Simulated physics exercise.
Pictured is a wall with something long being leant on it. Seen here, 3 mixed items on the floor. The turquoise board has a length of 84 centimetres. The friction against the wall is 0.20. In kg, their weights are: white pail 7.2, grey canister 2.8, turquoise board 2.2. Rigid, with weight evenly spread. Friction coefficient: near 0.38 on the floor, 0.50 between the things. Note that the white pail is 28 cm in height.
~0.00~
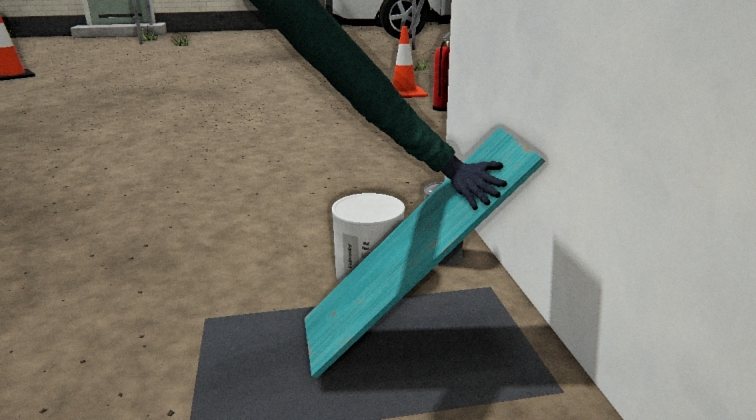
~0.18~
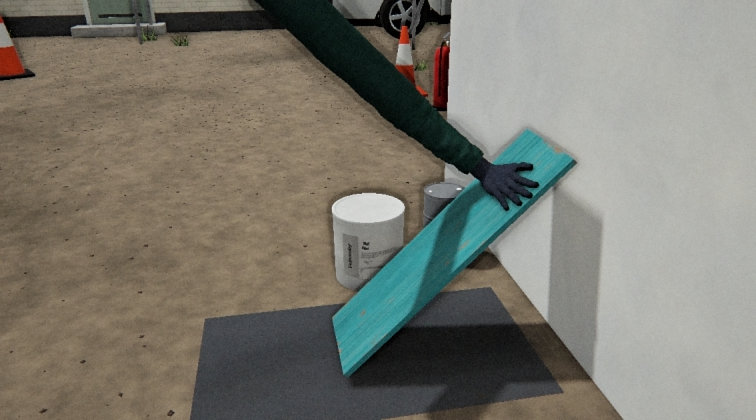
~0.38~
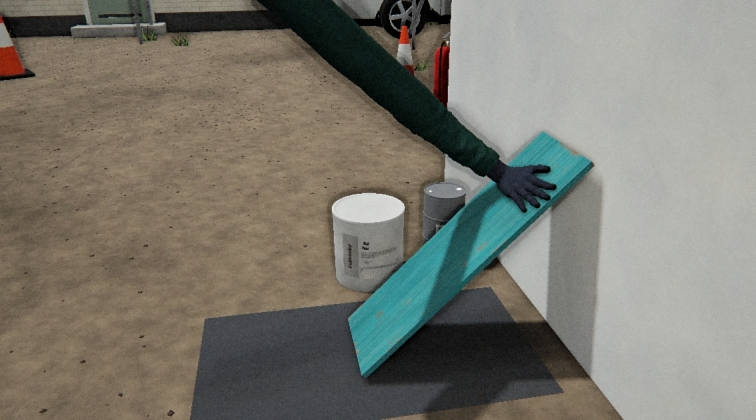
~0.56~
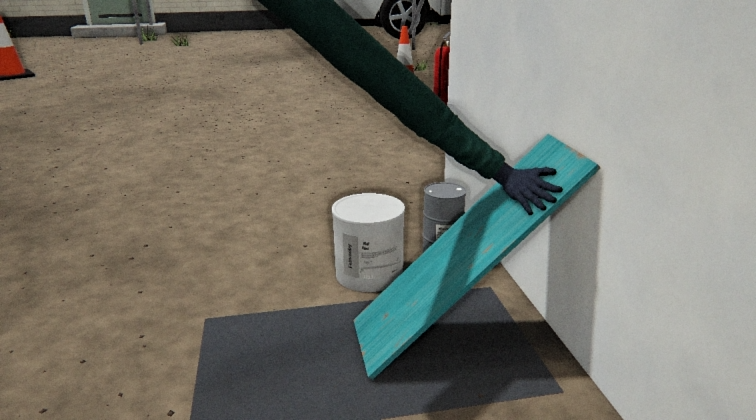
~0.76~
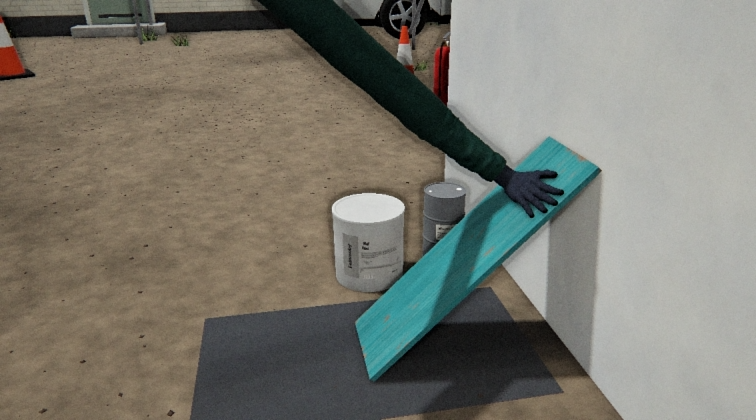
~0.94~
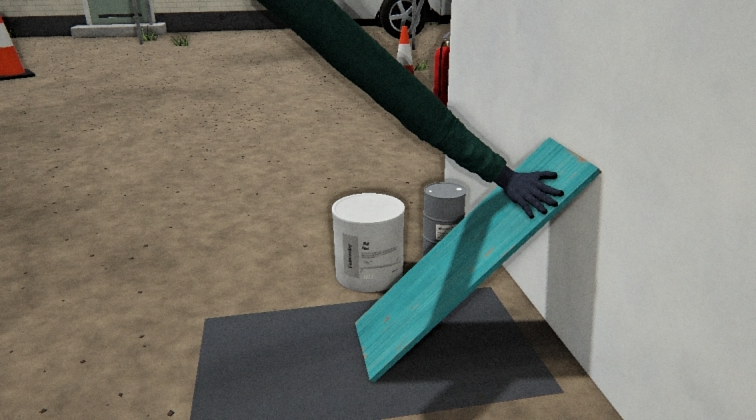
A turquoise board, gripped near its upper end by a dark-gloved hand, shifts a short way right over a grey mat until it leans against the white wall, revealing a grey canister beside the white pail; the hand stays on it.
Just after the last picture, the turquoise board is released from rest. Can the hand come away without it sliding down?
No, it slides down.
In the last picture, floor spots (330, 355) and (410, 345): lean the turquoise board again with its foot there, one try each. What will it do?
First time round it collapses; second time round it does not slip.
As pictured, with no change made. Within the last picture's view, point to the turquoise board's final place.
Look near (419, 343) in the last picture.
After 1.34 s, turquoise board leaning 12° more than when let go near (446, 279).
After 1.44 s, turquoise board leaning 24° more than when let go near (433, 303).
After 1.54 s, turquoise board leaning 44° more than when let go near (420, 343).
At rest (2.2 s), tipped over on the floor, turquoise board; the other 2 in place, give or take 10 cm. Seen from the same camera at the end, turquoise board near (420, 343). The board slides down.
